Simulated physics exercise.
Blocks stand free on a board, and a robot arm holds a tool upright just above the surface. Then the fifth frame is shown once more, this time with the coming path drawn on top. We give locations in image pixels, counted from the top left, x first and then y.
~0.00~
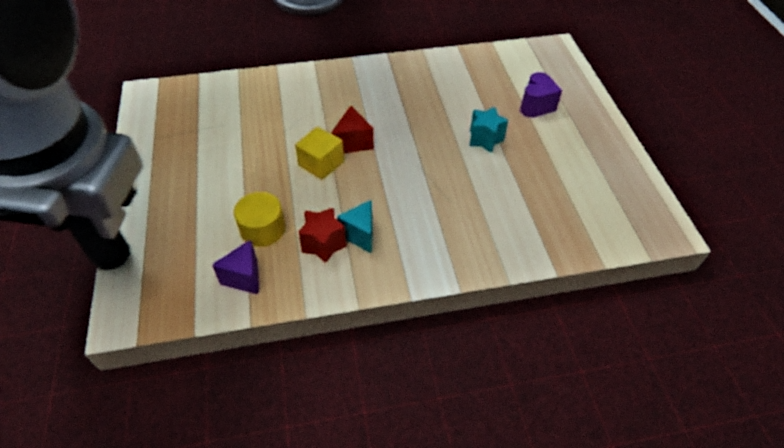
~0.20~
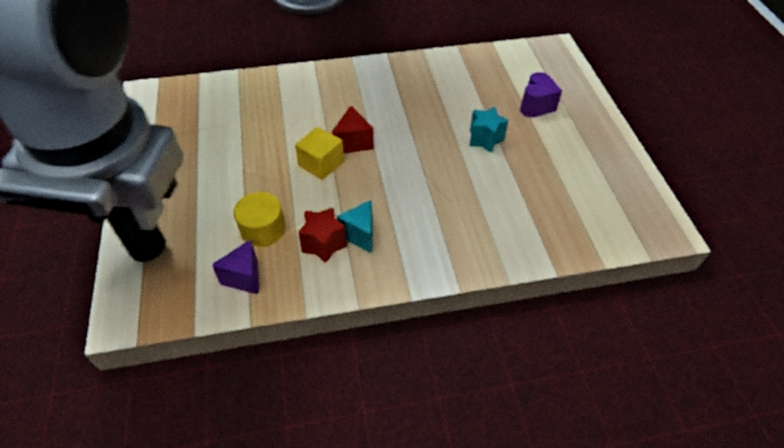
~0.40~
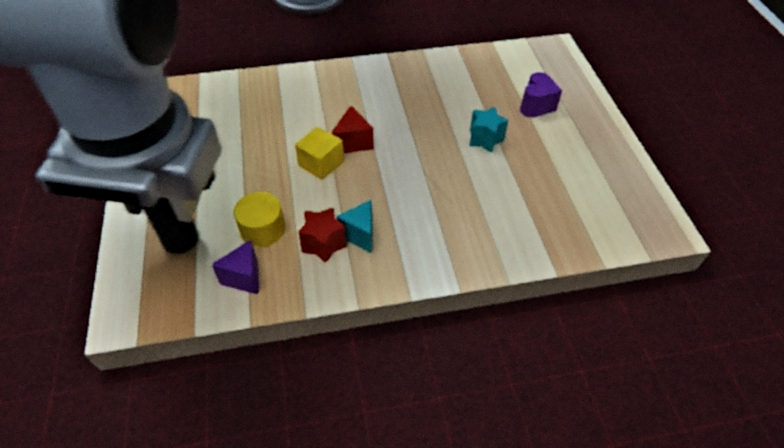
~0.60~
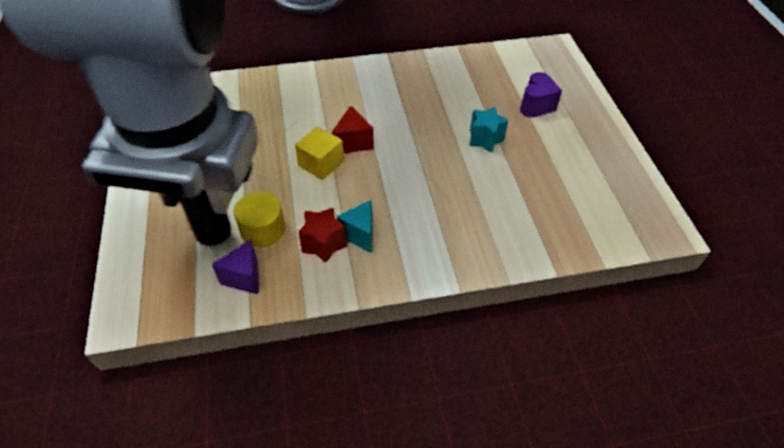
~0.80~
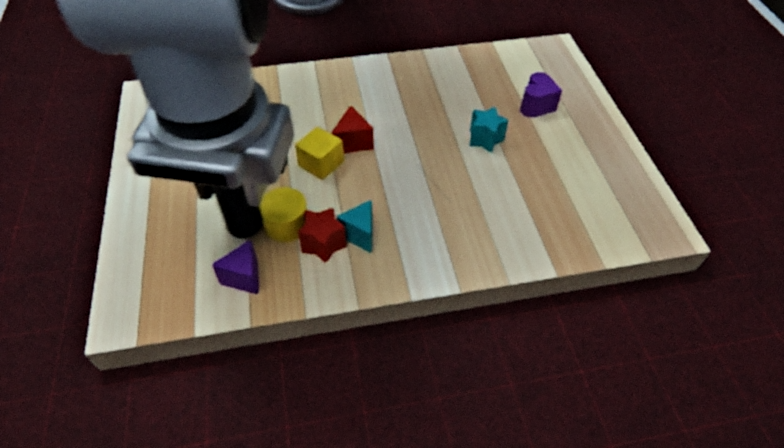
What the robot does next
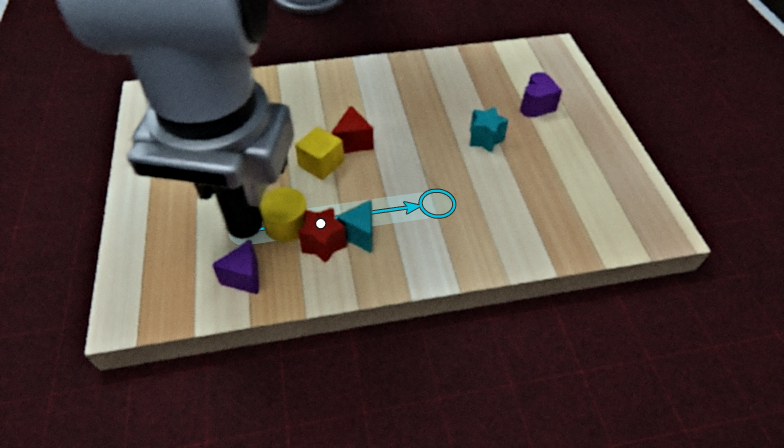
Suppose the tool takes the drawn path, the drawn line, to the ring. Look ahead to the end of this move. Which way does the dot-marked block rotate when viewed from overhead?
The dot-marked block rotates clockwise.
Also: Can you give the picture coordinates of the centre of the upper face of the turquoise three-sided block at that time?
The point I'd pick in the picture is (388, 228).
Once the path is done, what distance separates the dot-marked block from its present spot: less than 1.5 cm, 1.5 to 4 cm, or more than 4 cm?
Band: 1.5 to 4 cm.
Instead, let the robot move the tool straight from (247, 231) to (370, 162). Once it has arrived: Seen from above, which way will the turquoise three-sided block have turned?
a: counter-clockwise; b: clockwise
Letter a.
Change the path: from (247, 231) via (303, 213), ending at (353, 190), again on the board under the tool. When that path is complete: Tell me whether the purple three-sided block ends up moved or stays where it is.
Same place.
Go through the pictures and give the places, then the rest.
The first picture shows tool tip at (112, 255); block tops, purple three-sided block at (238, 259); yellow disc at (257, 209); red star-shaped block at (321, 224); turquoise three-sided block at (360, 216).
The second picture shows tool at (147, 247); blocks unchanged.
The third picture shows tool at (181, 239); blocks unchanged.
The fourth picture shows tool at (213, 232); blocks unchanged.
The fifth picture shows tool at (245, 225); purple three-sided block at (238, 259); yellow disc at (283, 204); red star-shaped block at (321, 224); turquoise three-sided block at (360, 216).
Path on the board, from (247, 231) directly to (437, 203); the dot is on the red star-shaped block.
What follows on the original path. One third of the way, tool at (312, 215); yellow disc at (347, 187); red star-shaped block at (337, 225), turned 75° clockwise; turquoise three-sided block at (375, 222), turned 55° anticlockwise.
Two thirds of the way, tool at (375, 206); yellow disc at (398, 167); red star-shaped block at (351, 227); turquoise three-sided block at (388, 228), turned 60° anticlockwise.
At the end, tool at (438, 197); purple three-sided block in place; yellow disc at (416, 156); red star-shaped block at (351, 227), turned 130° clockwise; turquoise three-sided block at (388, 228), turned 60° anticlockwise.
